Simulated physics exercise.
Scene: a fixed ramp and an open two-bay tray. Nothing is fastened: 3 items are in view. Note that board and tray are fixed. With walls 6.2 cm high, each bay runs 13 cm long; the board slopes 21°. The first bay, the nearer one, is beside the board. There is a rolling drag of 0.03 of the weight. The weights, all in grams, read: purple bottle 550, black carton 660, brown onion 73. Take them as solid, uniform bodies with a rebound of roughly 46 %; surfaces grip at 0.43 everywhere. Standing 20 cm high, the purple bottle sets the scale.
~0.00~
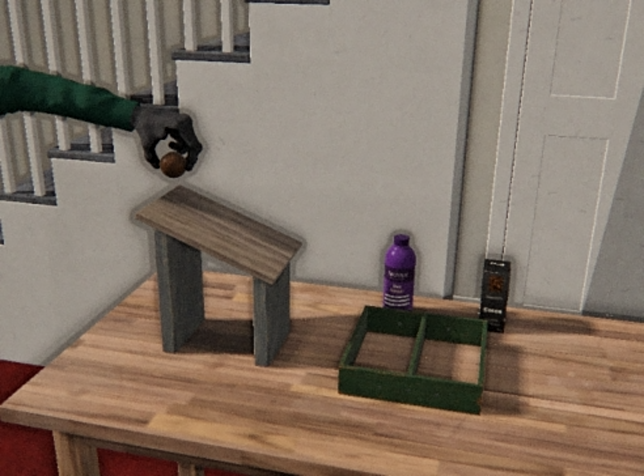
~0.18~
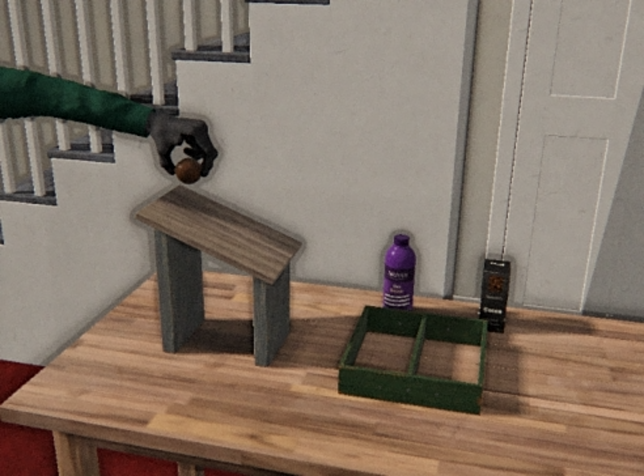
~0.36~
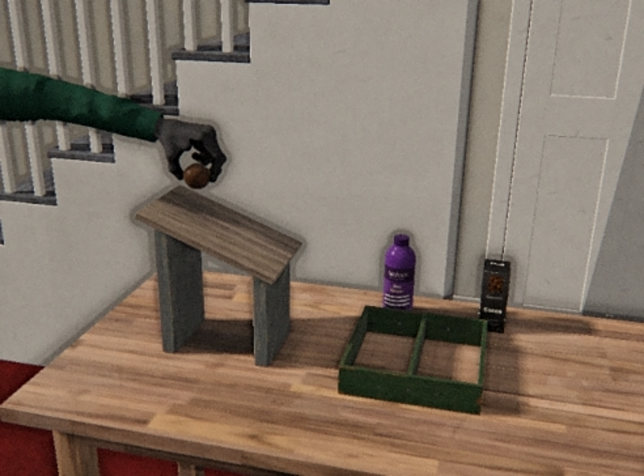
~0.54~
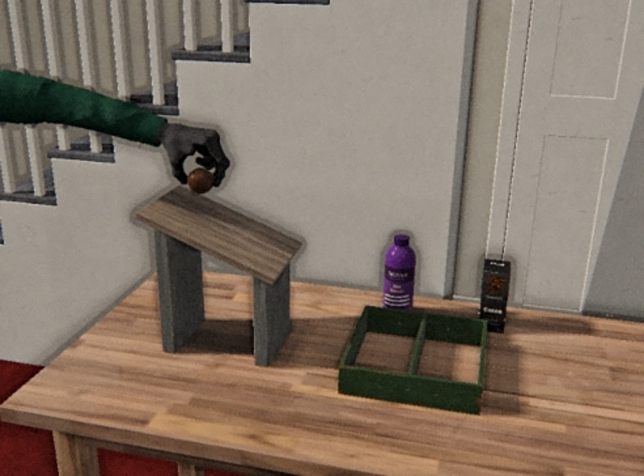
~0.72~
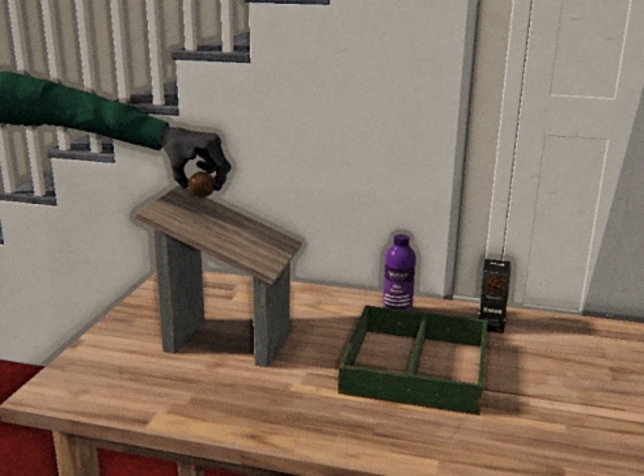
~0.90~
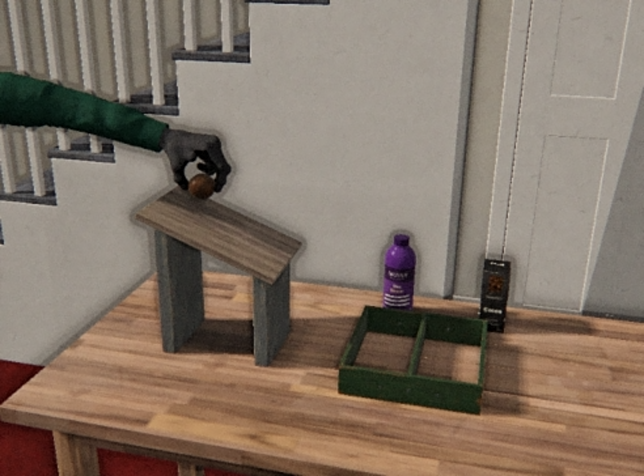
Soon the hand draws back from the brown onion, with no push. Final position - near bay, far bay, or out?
It settles in the compartment past the divider.
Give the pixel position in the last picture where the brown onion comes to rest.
It comes to a stop close to (437, 360).
After 1.30 s, brown onion near (248, 227).
After 1.50 s, brown onion near (328, 278).
After 1.70 s, brown onion near (414, 327).
After 1.90 s, it is in the farther bay; brown onion near (454, 360).
In the end (2.7 s), it is in the farther bay; the bystanders under 4 cm from the start. At the end, from the last picture's camera, brown onion near (437, 360).
